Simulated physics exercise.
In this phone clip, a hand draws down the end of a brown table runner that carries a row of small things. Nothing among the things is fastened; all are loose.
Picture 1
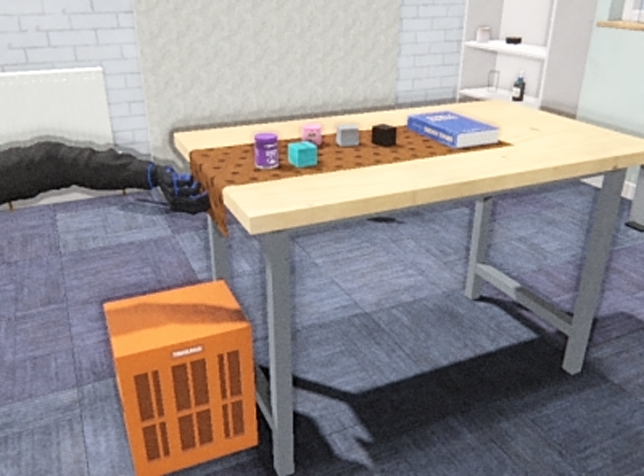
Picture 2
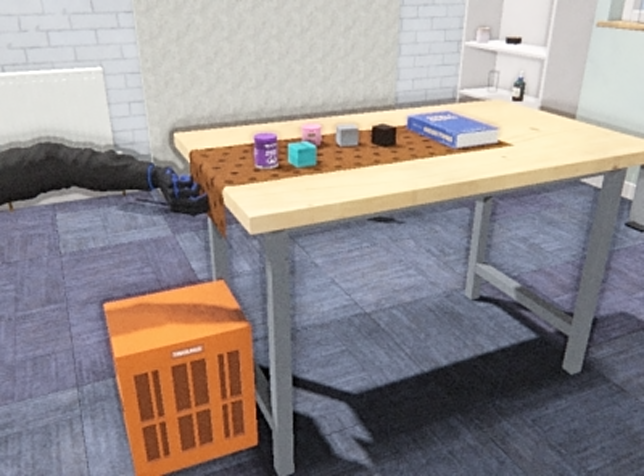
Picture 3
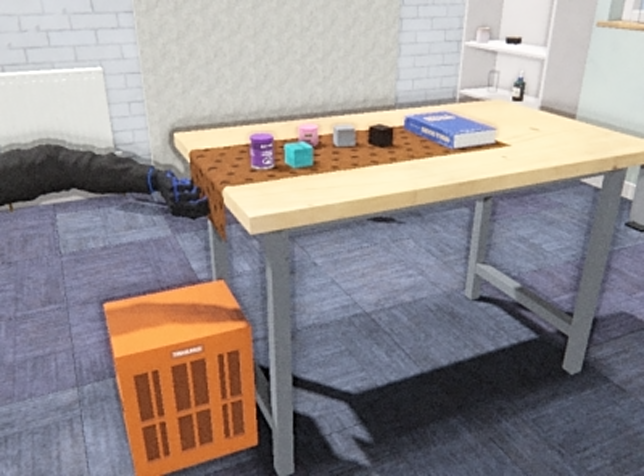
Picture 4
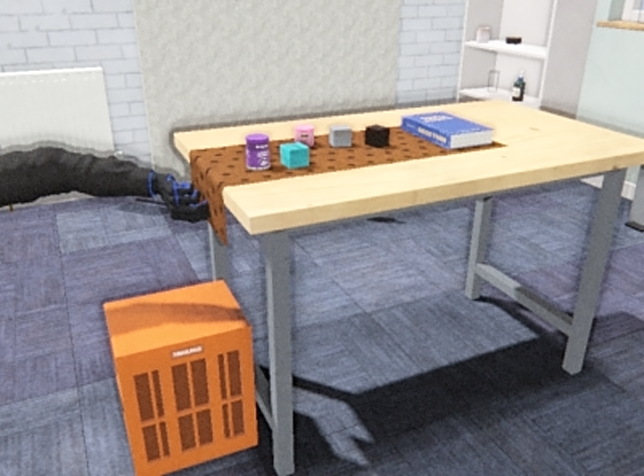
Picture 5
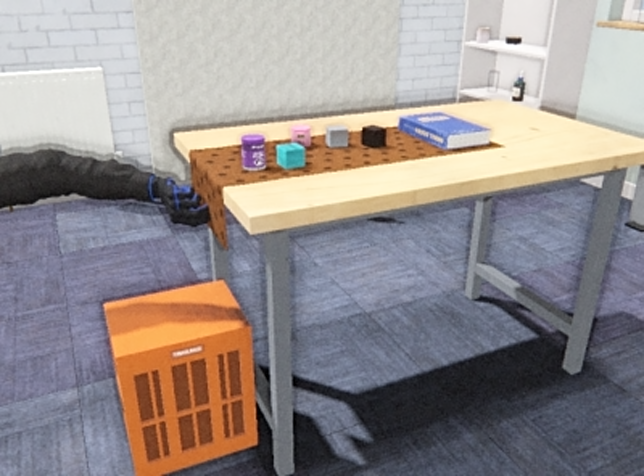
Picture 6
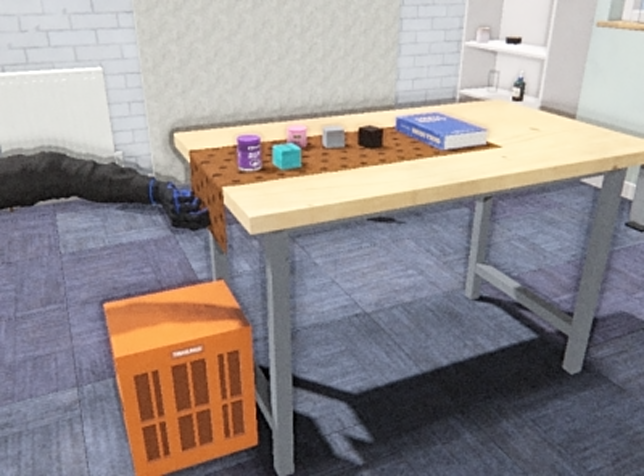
A brown patterned runner sliding slowly left over a wooden table edge, drawn by a dark-sleeved arm, carrying small containers, cubes and a blue book.
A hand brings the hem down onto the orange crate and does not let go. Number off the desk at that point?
The number of things lost will likely be two.
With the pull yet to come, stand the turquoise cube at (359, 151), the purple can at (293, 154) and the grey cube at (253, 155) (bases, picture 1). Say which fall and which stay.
Of the three, the turquoise cube stays aloft, the purple can ends off the top and the grey cube ends off the top.
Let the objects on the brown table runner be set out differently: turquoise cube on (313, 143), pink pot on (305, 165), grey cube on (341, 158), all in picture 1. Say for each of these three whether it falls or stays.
Outcome: Turquoise cube stays aboard, pink pot falls away, grey cube stays aboard.
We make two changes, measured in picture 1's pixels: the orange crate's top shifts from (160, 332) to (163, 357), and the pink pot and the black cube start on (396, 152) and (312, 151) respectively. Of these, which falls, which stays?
The pink pot remains up; the black cube comes down.
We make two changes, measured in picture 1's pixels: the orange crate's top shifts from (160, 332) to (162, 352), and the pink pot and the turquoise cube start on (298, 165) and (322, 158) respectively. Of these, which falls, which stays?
Observed: Pink pot departs; turquoise cube departs.
Early on, hem near (210, 259); all still up.
Midway, hem near (212, 293); purple can and turquoise cube gone.
Finally, hem on the crate; purple can and turquoise cube gone. The desk loses two.
